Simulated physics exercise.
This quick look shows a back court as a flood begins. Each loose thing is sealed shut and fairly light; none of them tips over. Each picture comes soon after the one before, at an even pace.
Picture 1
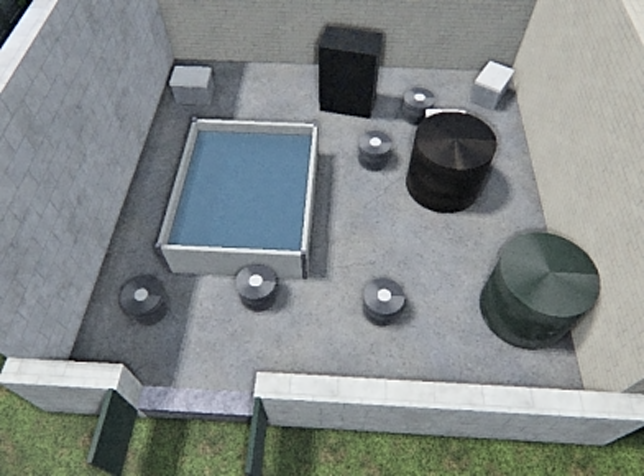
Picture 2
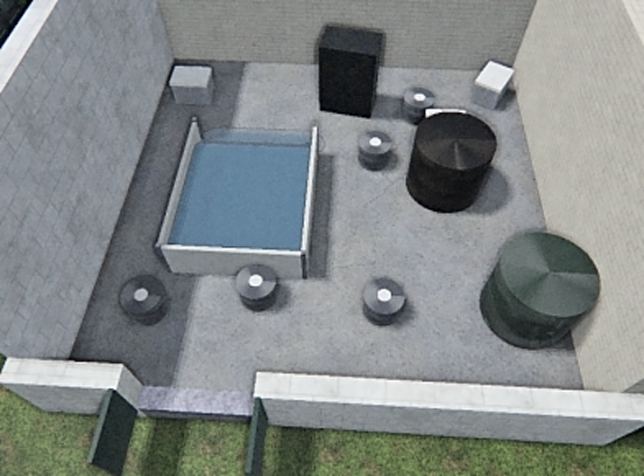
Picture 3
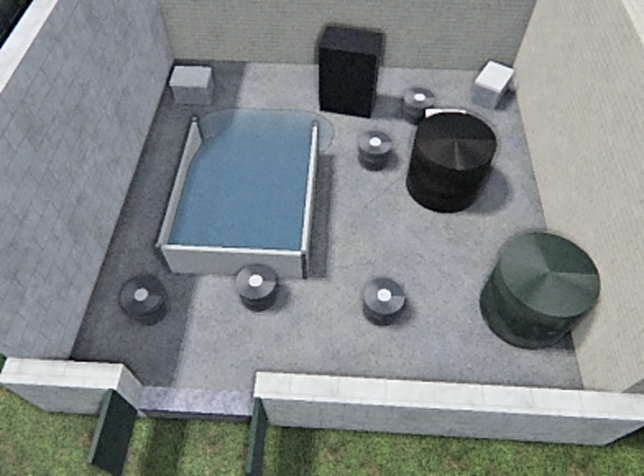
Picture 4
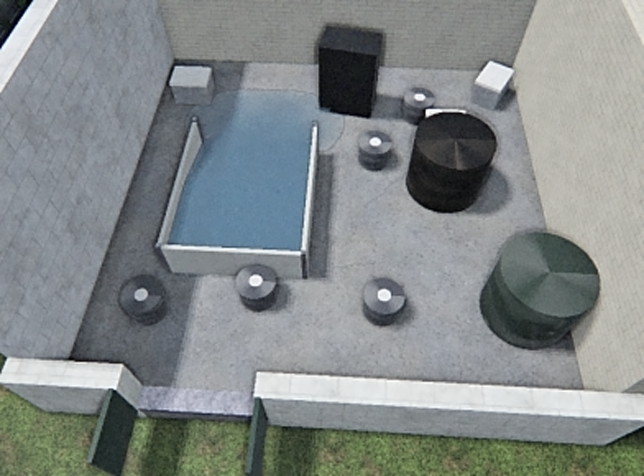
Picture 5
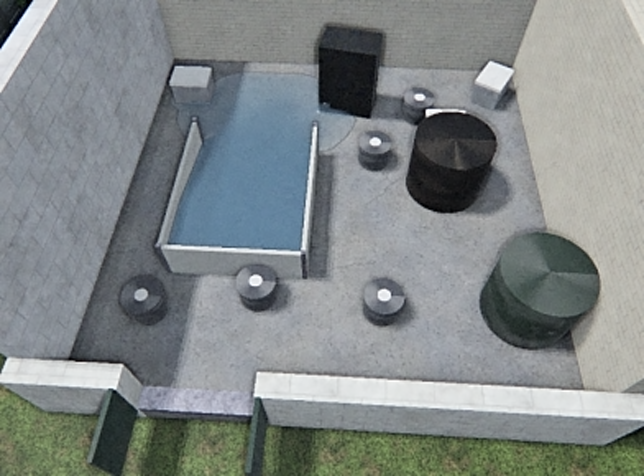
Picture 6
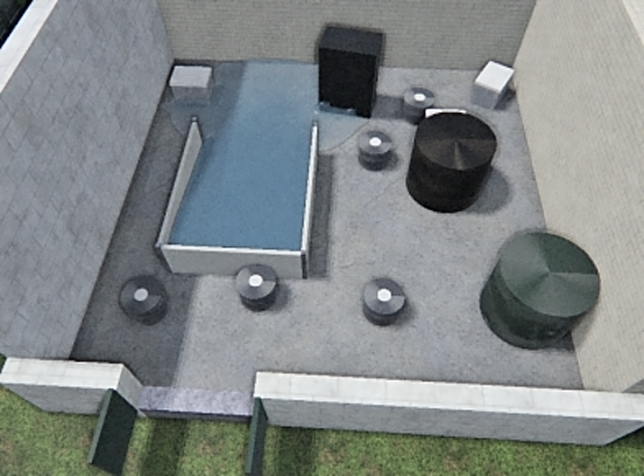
In a walled back court, a raised pool of blue water sits among drums, low round objects and boxes. The pool's far wall gives way, and water pours out across the paving toward the back wall, spreading around the pale box and tall dark cabinet, while the objects stay put.
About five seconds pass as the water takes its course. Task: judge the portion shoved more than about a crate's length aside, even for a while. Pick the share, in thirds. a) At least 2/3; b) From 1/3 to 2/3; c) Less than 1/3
The answer is b.
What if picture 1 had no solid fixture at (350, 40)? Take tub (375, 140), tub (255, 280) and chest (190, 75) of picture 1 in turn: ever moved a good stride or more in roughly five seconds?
Here's how it goes one after another: Remained close, remained close and traveled a good way.
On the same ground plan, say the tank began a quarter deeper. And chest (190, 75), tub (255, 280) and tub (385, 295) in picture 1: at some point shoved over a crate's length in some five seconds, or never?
The first did it, the next came up short, and the last came up short.
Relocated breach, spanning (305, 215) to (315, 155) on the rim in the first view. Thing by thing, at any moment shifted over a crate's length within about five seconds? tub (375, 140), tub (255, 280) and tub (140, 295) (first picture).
Order as asked: Sent that far; not sent that far; not sent that far.
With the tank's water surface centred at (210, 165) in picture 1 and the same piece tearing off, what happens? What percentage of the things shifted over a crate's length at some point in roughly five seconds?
About 20 %.
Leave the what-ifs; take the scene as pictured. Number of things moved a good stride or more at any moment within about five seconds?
So, 5 of them.
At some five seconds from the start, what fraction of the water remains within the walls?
It comes out at 100 parts in a hundred.
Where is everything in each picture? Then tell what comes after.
A chest at (190, 75) rests on the ground; a tub at (420, 98) rests on the ground; 0 of 8 have shifted, in the first picture.
A chest at (190, 75), on the bottom; a tub at (420, 98) rests on the ground; 0 of 8 have shifted, in the second picture.
A chest at (190, 75) rests on the ground; a tub at (420, 98), on the bottom; 0 of 8 have shifted, in the third picture.
A chest at (190, 75), on the bottom; a tub at (420, 98), on the bottom; 0 of 8 have shifted, in the fourth picture.
A chest at (190, 75) rests on the ground; a tub at (420, 98), on the bottom; 0 of 8 have shifted, in the fifth picture.
A chest at (190, 75) rests on the ground; a tub at (420, 98), on the bottom; 0 of 8 have shifted, in the sixth picture.
A moment on, 0 of 8 are well off their spots; 0 afloat.
Next, 0 of 8 are well off their spots; 1 afloat.
Later, 2 of 8 are well off their spots; 2 afloat.
In the end, 5 of 8 are well off their spots, and 5 have been at some point; 1 afloat.
